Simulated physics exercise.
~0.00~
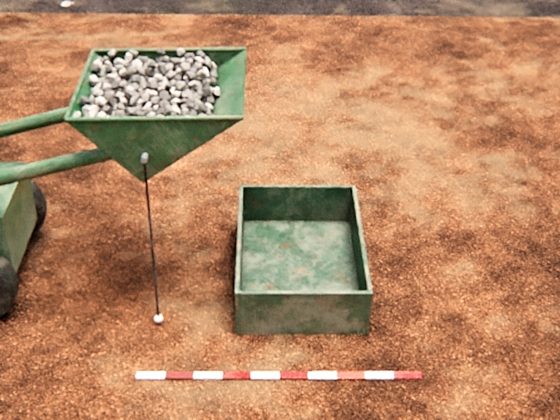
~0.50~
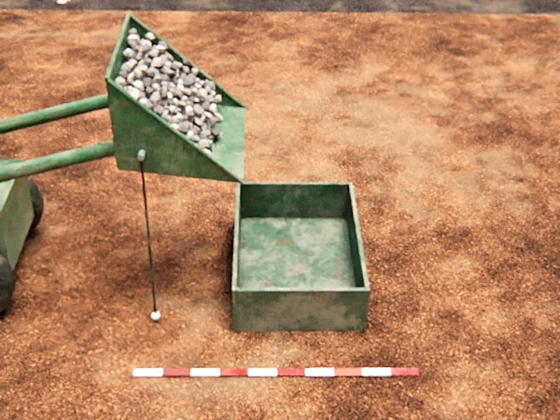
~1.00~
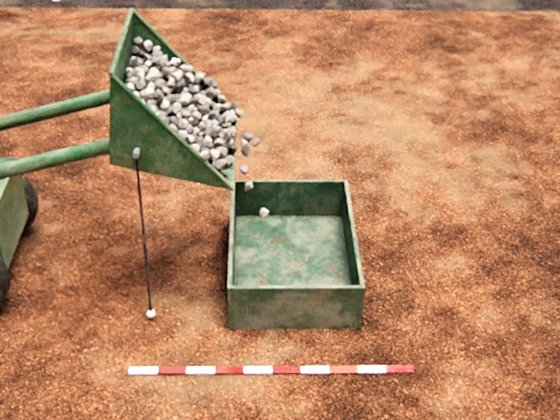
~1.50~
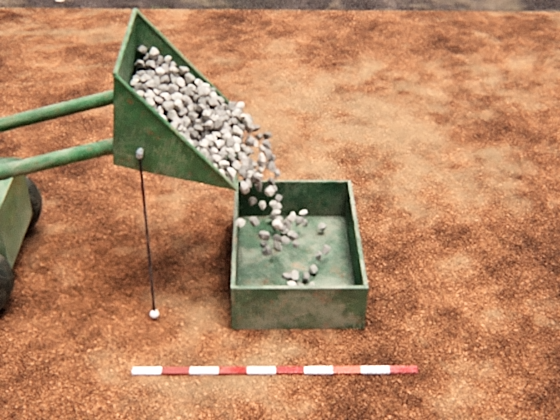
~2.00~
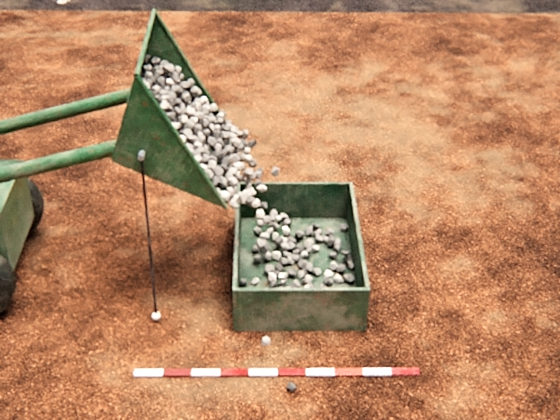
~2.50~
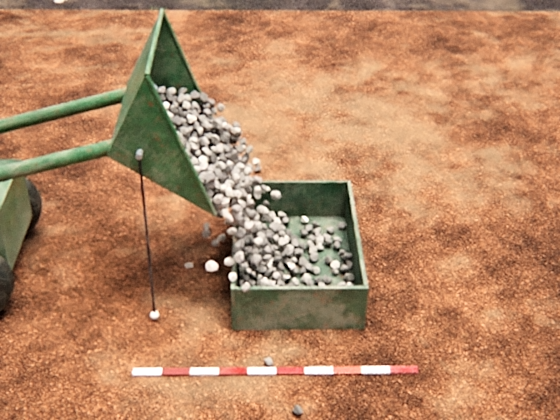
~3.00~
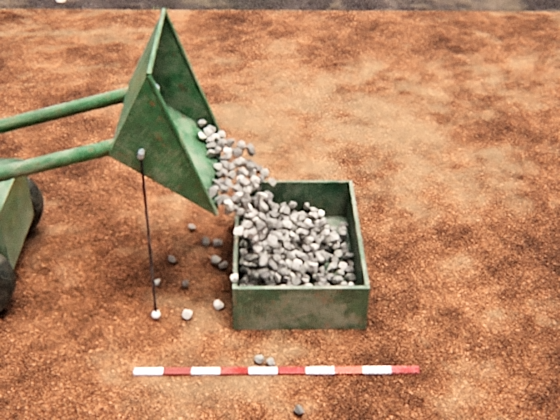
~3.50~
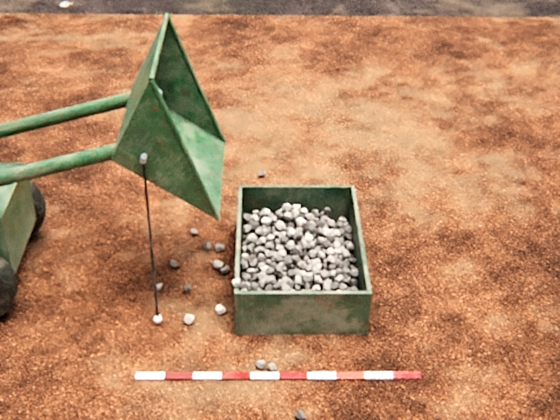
A green loader bucket heaped with grey stones sits at the upper left, held on two arms over brown, grainy ground and seen from the side and slightly above. An open green bin stands to its right, with a red and white banded strip in front and a white ball hanging on a dark line below the bucket. The bucket tips to the right, and a few stones slip off its lip. It tilts further, pouring a thick stream into the bin while several stones scatter on the ground. Finally the bucket hangs steeply tilted and empty, with nearly all the stones piled in the bin.
